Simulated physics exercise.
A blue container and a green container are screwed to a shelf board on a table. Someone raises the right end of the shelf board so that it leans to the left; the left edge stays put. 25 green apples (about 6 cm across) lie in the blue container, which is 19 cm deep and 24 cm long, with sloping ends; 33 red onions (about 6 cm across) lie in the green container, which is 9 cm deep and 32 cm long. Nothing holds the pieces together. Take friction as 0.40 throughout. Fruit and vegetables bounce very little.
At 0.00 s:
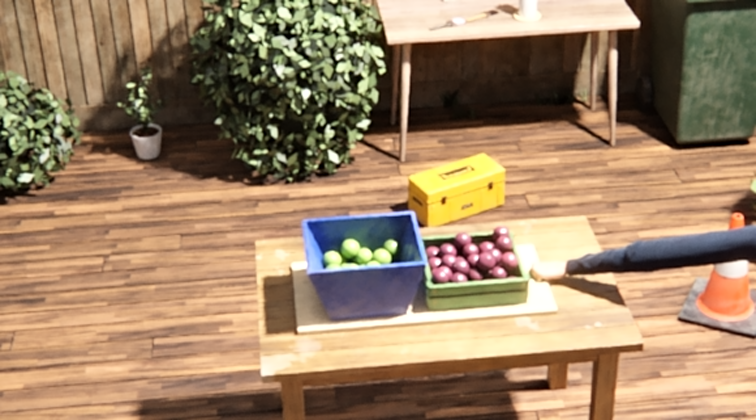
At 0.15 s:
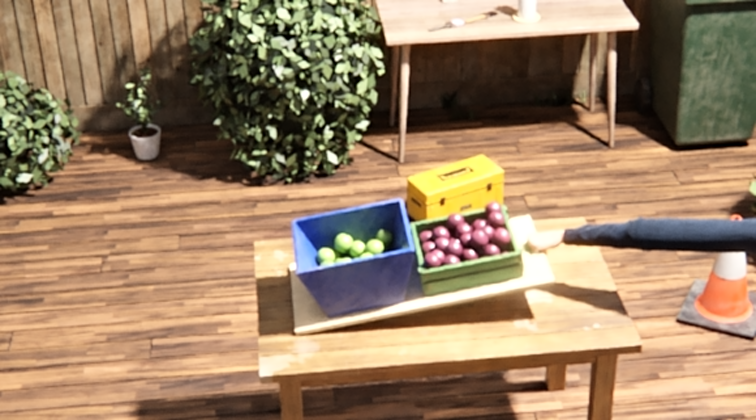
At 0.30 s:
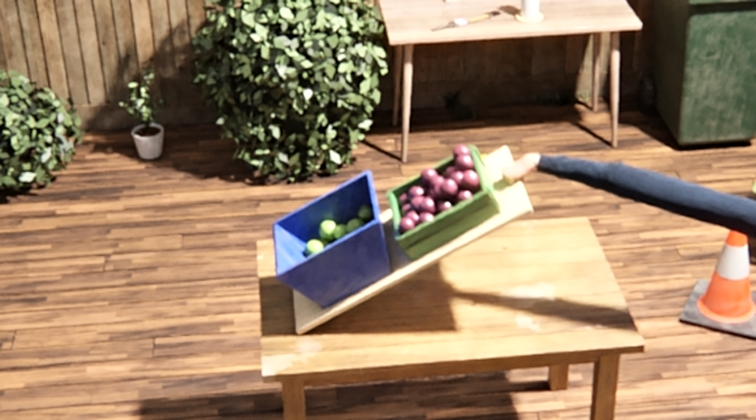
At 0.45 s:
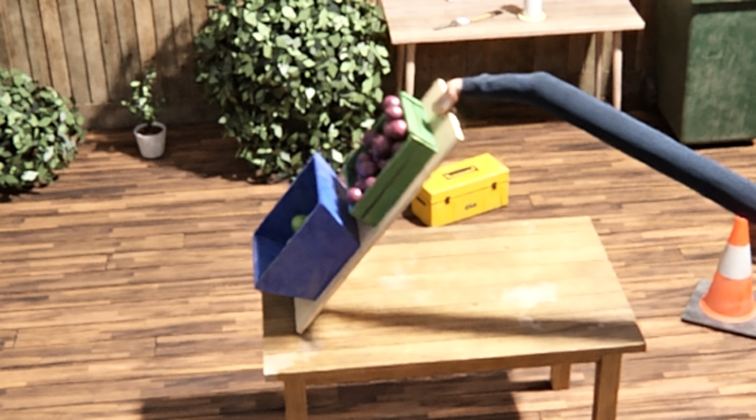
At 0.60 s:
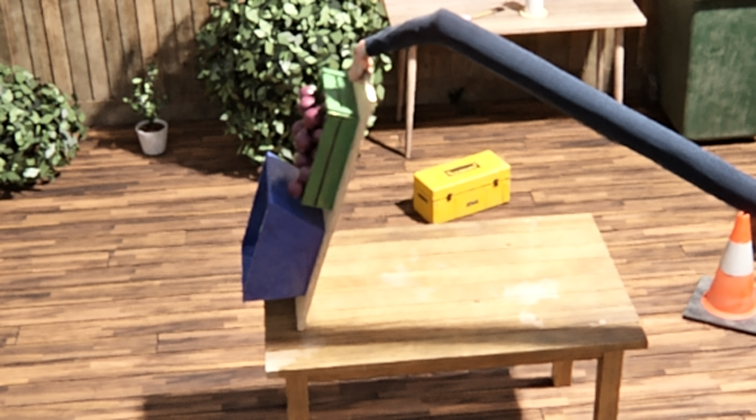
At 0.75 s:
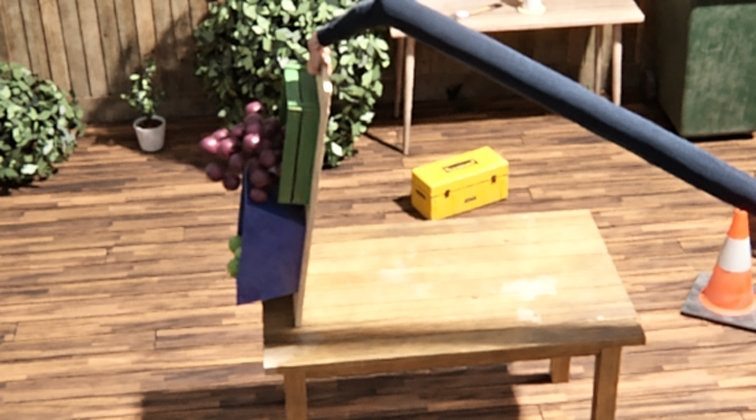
Board holding a blue container of green apples and a green container of red onions tilting steeply leftward, onions tumbling out.
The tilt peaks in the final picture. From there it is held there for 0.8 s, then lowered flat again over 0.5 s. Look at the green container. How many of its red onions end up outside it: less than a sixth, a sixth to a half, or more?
Out of the green container go over half of the red onions.
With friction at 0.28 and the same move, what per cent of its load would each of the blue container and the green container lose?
In that case blue container 100, green container 80 per cent.
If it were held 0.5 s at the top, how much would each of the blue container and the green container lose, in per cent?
Then blue container 100, green container 80 per cent.
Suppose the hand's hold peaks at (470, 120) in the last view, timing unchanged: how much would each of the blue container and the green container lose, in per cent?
In that case blue container 0, green container 0 per cent.
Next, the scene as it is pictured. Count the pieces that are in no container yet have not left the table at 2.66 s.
Some 1 pieces.
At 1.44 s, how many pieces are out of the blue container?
Out by then, roughly: Blue container 25.
After 1.05 s, tilt 81°; blue container 9 in, 16 out and green container 7 in, 26 out.
After 1.44 s, tilt 81°; blue container 2 in, 23 out and green container 7 in, 26 out.
After 1.97 s, tilt 6°; blue container 0 in, 25 out and green container 6 in, 27 out.
Outcome (at 2.66 s), blue container 0 in, 25 out and green container 6 in, 27 out. Asked share, 27 of 33, 82 per cent.
